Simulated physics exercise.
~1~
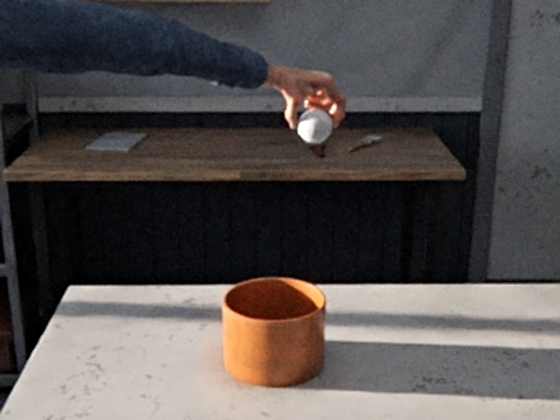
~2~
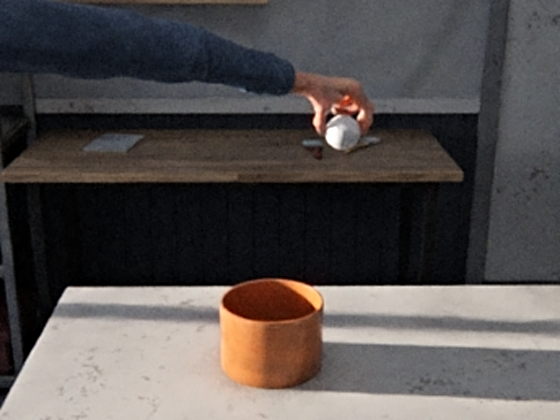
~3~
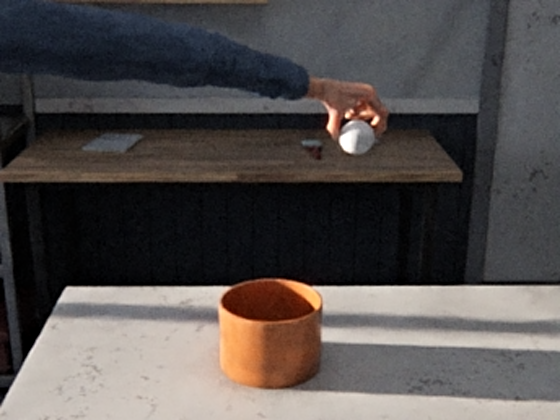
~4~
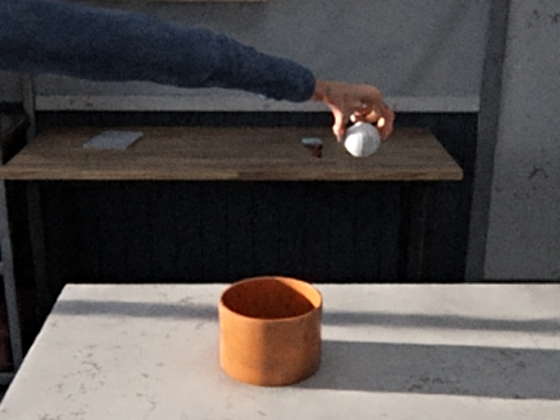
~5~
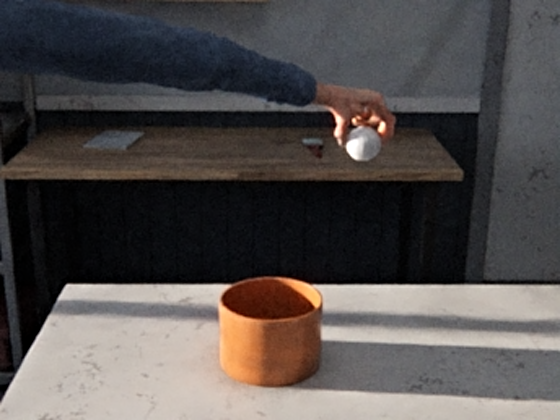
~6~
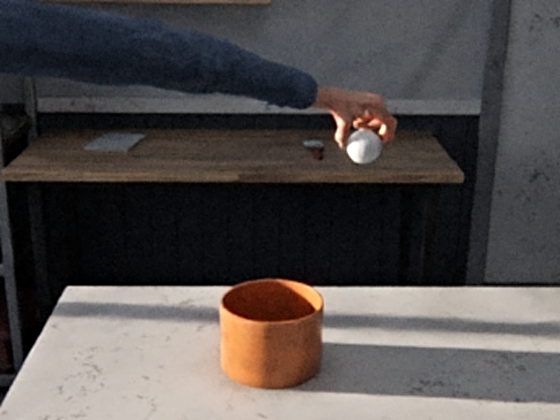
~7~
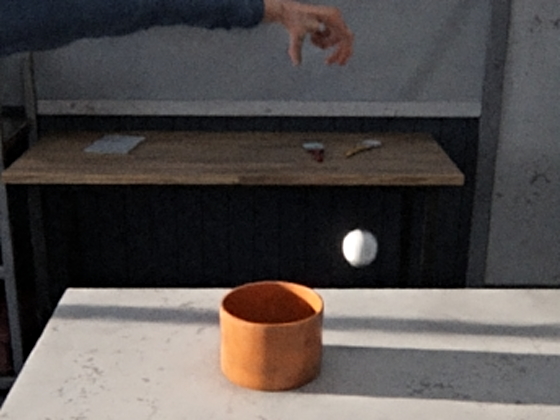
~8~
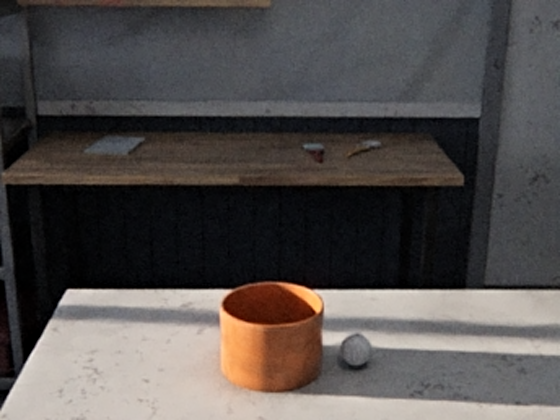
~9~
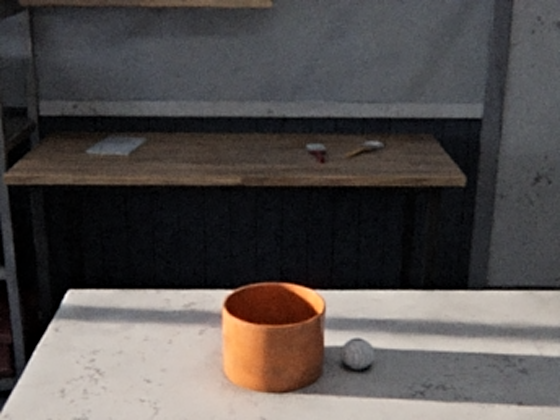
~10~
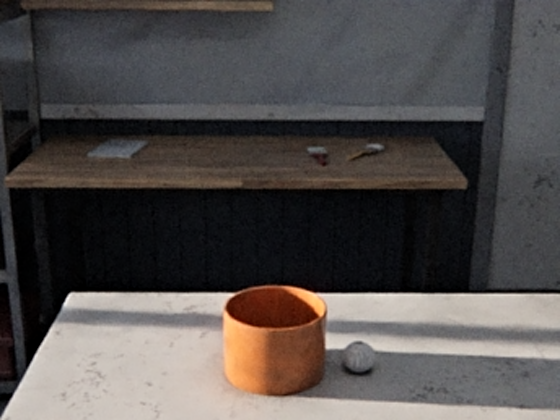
An arm in a dark blue sleeve reaches in from the left, holding a white onion above a pale, speckled table where an open orange container stands, seen from the front and slightly above by a gently swaying camera. Behind it, a wooden desk against a grey wall holds a few small items. The hand carries the onion to the right, past the container, and holds it still. It then lets go and draws back to the left. The onion drops, misses the container and comes to rest on the table just to its right.
